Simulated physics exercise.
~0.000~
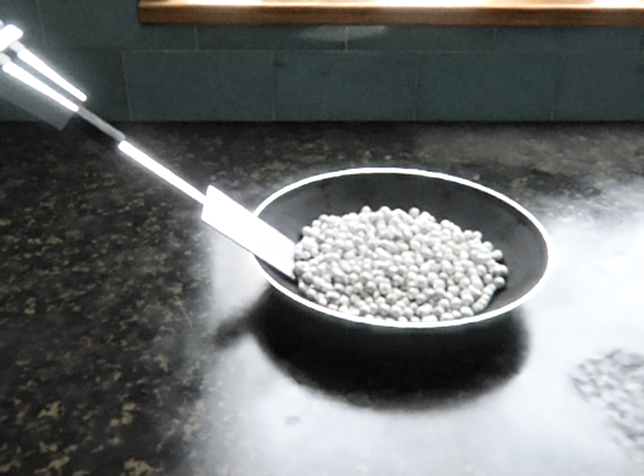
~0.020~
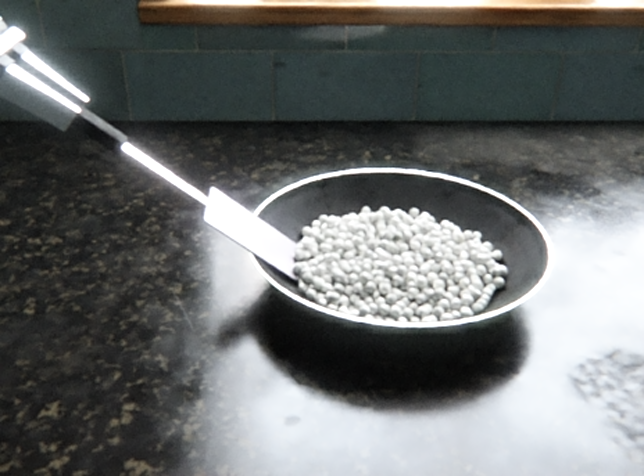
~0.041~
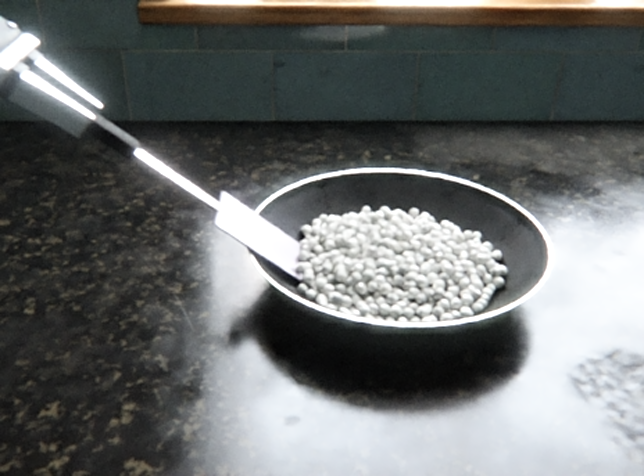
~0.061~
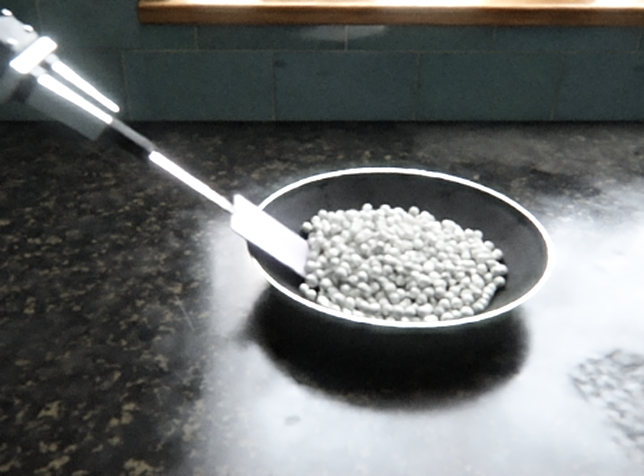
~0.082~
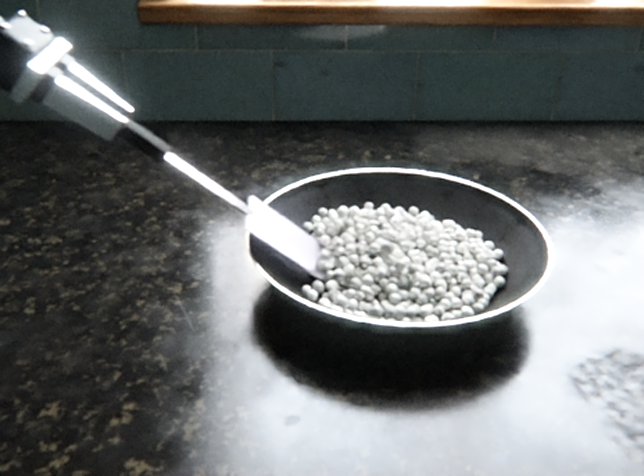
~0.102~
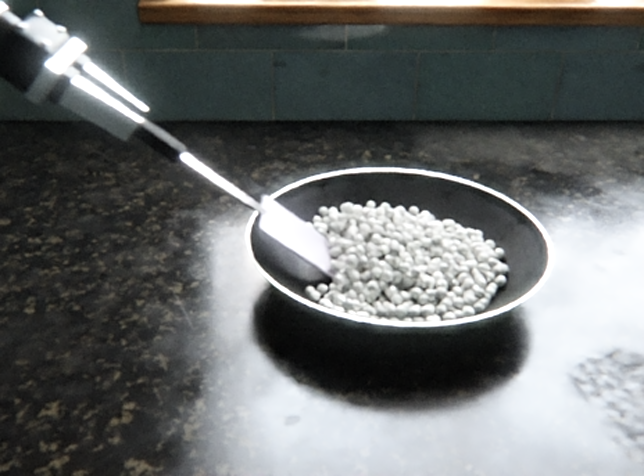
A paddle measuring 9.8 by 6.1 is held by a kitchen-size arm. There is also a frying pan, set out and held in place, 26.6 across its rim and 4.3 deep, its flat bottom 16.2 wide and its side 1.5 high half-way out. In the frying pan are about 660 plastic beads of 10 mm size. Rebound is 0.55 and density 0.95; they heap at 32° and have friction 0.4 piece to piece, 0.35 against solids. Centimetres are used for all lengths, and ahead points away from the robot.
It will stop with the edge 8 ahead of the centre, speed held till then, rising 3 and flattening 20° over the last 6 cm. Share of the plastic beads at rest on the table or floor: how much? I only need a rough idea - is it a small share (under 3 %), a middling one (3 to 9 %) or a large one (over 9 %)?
A small one, under 3 %.
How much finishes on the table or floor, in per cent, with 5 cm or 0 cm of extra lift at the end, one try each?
5 and 0 %.
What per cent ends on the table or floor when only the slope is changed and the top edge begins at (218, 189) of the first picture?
Roughly 0%.
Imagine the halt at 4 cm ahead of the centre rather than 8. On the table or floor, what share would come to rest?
Then around 0 per cent.
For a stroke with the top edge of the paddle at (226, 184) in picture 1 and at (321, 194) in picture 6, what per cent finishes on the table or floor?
Roughly 15 percent ends up there.
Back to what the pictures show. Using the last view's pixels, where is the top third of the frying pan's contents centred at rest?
Pixel position: Approx. (488, 253).
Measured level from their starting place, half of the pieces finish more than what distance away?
Some 2 centimetres.
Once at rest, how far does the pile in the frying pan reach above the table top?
Peak at rest, approximately 5.5 centimetres.
After 0.18 s, sloping 39°, highest piece 4 above the table; 656 in the frying pan.
After 0.25 s, sloping 30°, highest piece 5 above the table; 656 in the frying pan.
After 0.49 s, sloping 19°, highest piece 5 above the table; 652 in the frying pan, 4 on the table or floor.
After 1.54 s, sloping 19°, highest piece 5 above the table; 651 in the frying pan, 5 on the table or floor.
At rest, 651 in the frying pan, 5 on the table or floor. That is 1 % on the table or floor.
